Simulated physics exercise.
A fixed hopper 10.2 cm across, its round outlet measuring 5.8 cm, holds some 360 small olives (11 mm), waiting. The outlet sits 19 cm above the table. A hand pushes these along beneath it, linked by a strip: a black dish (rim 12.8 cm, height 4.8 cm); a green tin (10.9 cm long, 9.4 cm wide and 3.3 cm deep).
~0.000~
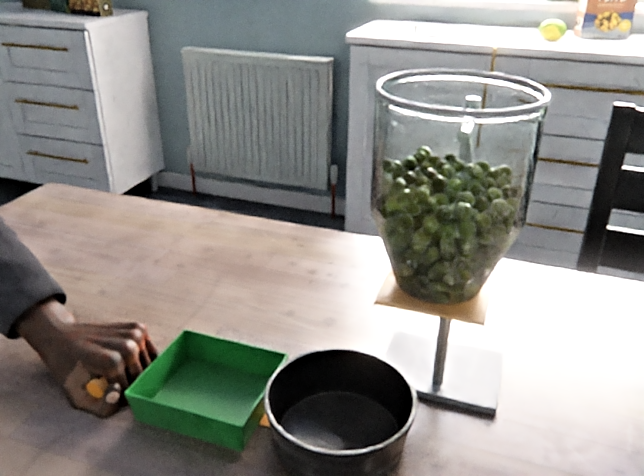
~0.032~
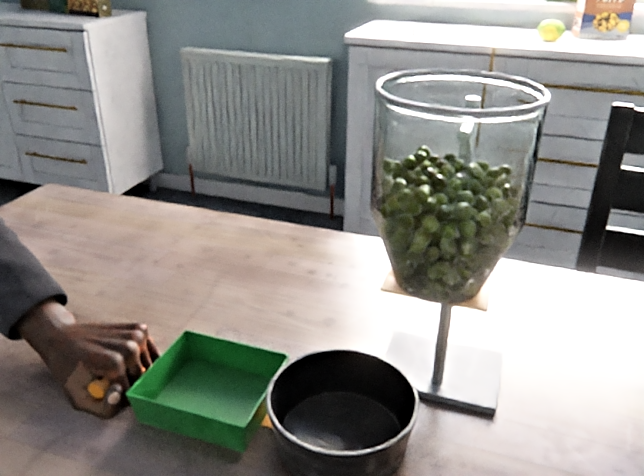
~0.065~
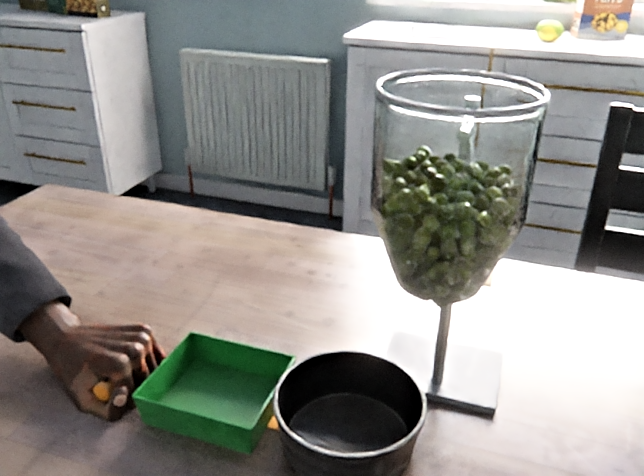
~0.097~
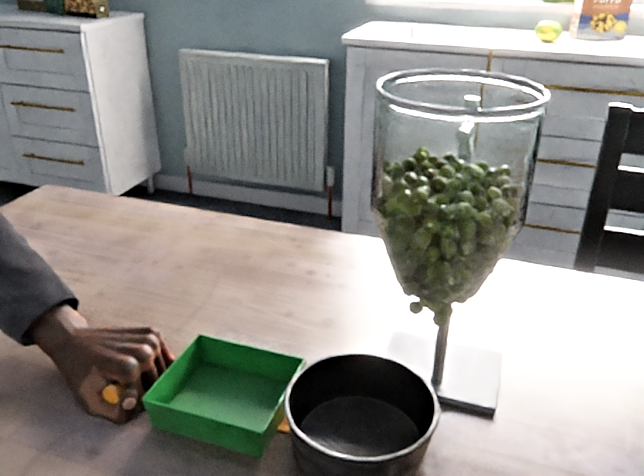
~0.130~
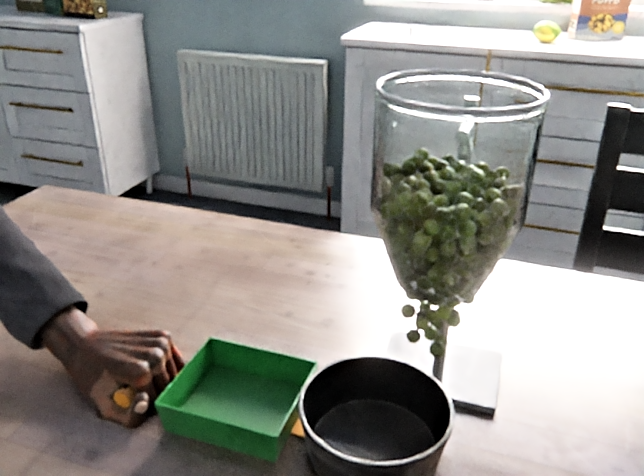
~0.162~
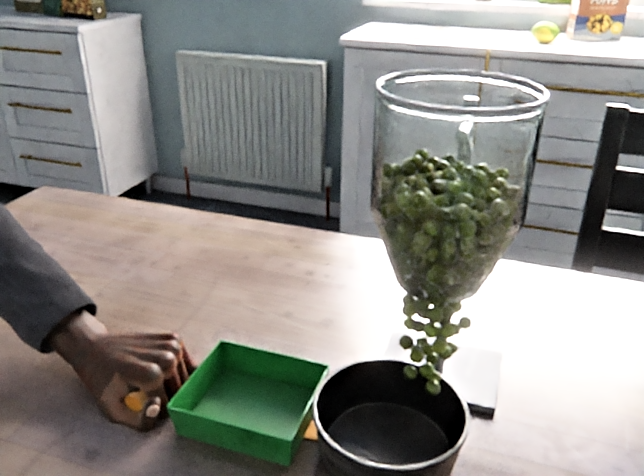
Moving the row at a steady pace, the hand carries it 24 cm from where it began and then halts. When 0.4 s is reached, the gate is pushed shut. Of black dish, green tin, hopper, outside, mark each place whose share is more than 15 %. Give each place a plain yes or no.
Place by place: Black dish yes, green tin yes, hopper yes, outside everything no.
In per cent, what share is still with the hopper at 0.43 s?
I'd say some 45 per cent remains.
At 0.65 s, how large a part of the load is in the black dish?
About 30 per cent by then.
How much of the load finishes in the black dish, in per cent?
30 %, roughly.
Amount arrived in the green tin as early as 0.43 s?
I'd say around 10 percent.
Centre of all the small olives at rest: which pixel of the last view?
Their centre ends up around (449, 455) in the last view.
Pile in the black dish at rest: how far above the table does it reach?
I'd say close to 3.0 cm.
Then, at 0.43 s, black dish 30 %, green tin 10 %, hopper 45 %, in the air 20 %; middle of all pieces on or above the table near (448, 344).
Then, at 0.65 s, black dish 30 %, green tin 25 %, hopper 45 %; middle of all pieces on or above the table near (491, 387).
After 0.85 s, black dish 30 %, green tin 25 %, hopper 45 %; middle of all pieces on or above the table near (501, 392).
Then, at 1.05 s, black dish 30 %, green tin 25 %, hopper 45 %; middle of all pieces on or above the table near (501, 389).
By 1.2 s all is still; black dish 30 %, green tin 25 %, hopper 45 %, outside 5 %.
